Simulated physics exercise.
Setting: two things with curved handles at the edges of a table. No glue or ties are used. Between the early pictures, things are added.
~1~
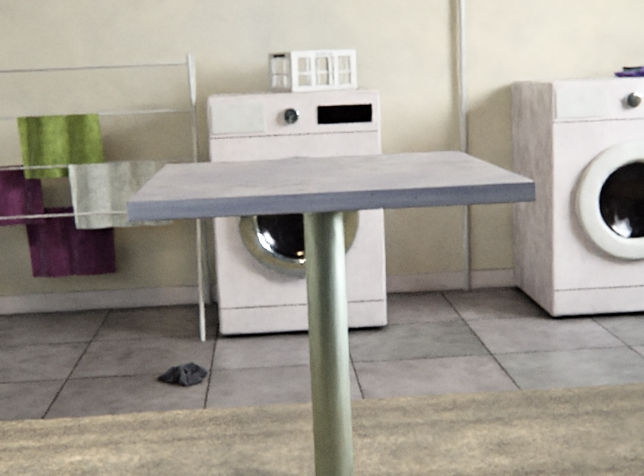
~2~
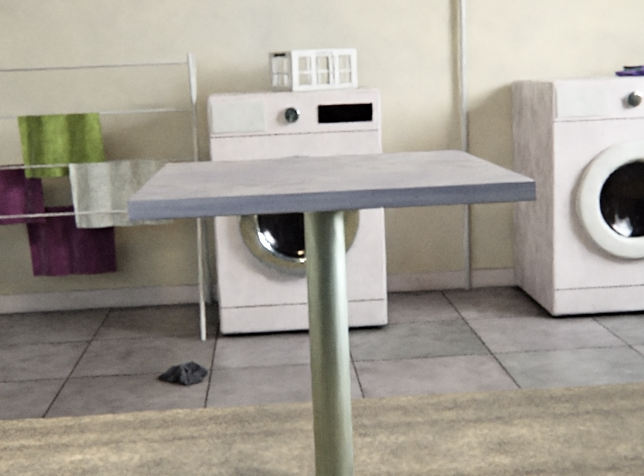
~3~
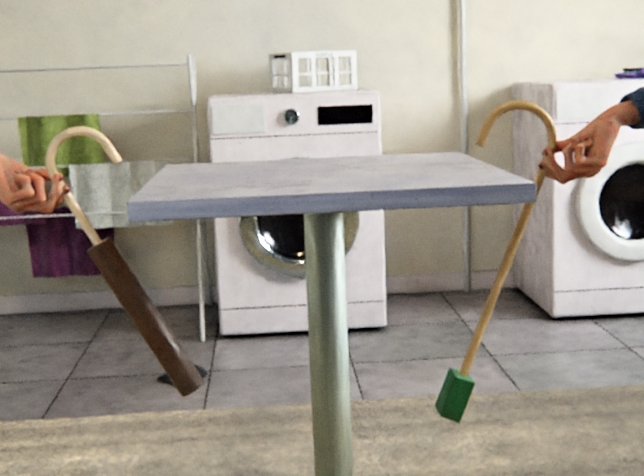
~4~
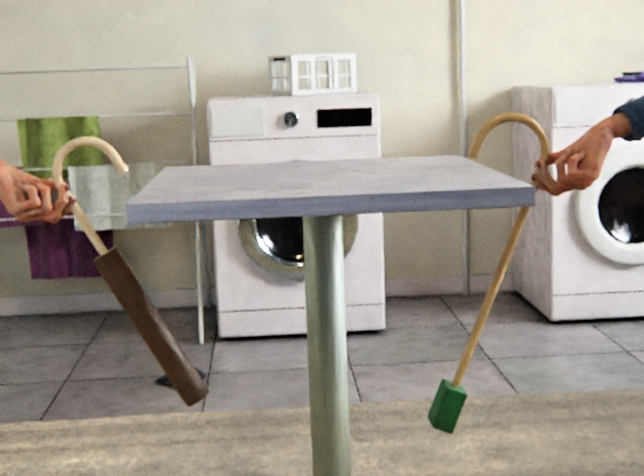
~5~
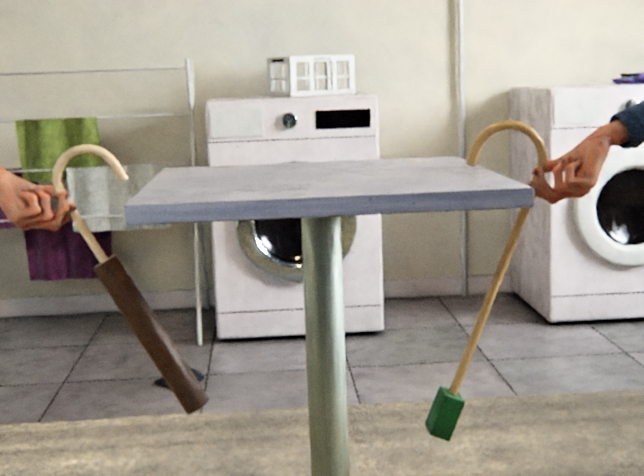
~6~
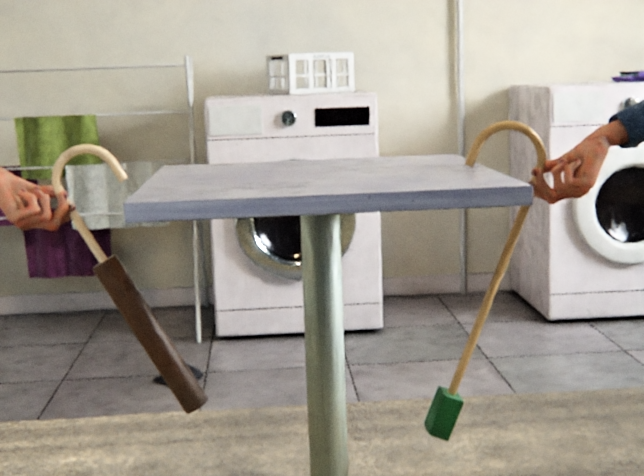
Two hands bringing curved-handled objects, one brown and one green-tipped, to opposite edges of a grey table, then holding them nearly still.
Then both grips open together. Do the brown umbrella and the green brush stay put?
Brown umbrella: Fallen; green brush: Still hooked.
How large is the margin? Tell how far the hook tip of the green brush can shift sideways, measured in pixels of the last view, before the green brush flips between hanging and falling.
Direction right, distance about 20 px.
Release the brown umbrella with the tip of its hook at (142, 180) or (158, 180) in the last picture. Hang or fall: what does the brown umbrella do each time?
In order, it ends up below, then it keeps its place.
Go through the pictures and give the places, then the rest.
In the first frame, table (322, 180).
In the second frame, table (322, 179).
In the third frame, still on the way; brown umbrella (139, 259); table (322, 181).
In the fourth frame, still on the way; green brush (468, 269); table (321, 184).
In the fifth frame, still on the way; brown umbrella (146, 277); table (320, 185).
In the sixth frame, in place, still held; brown umbrella (145, 277); green brush (465, 276); table (319, 183).
Then, 0.32 s after the last picture, brown umbrella down below near (147, 455); green brush at rest near (466, 277).
Then, 0.46 s after the last picture, brown umbrella falling; green brush at rest near (466, 277).
At rest, the brown umbrella drops past the edge; the green brush remains in place, near (465, 277).
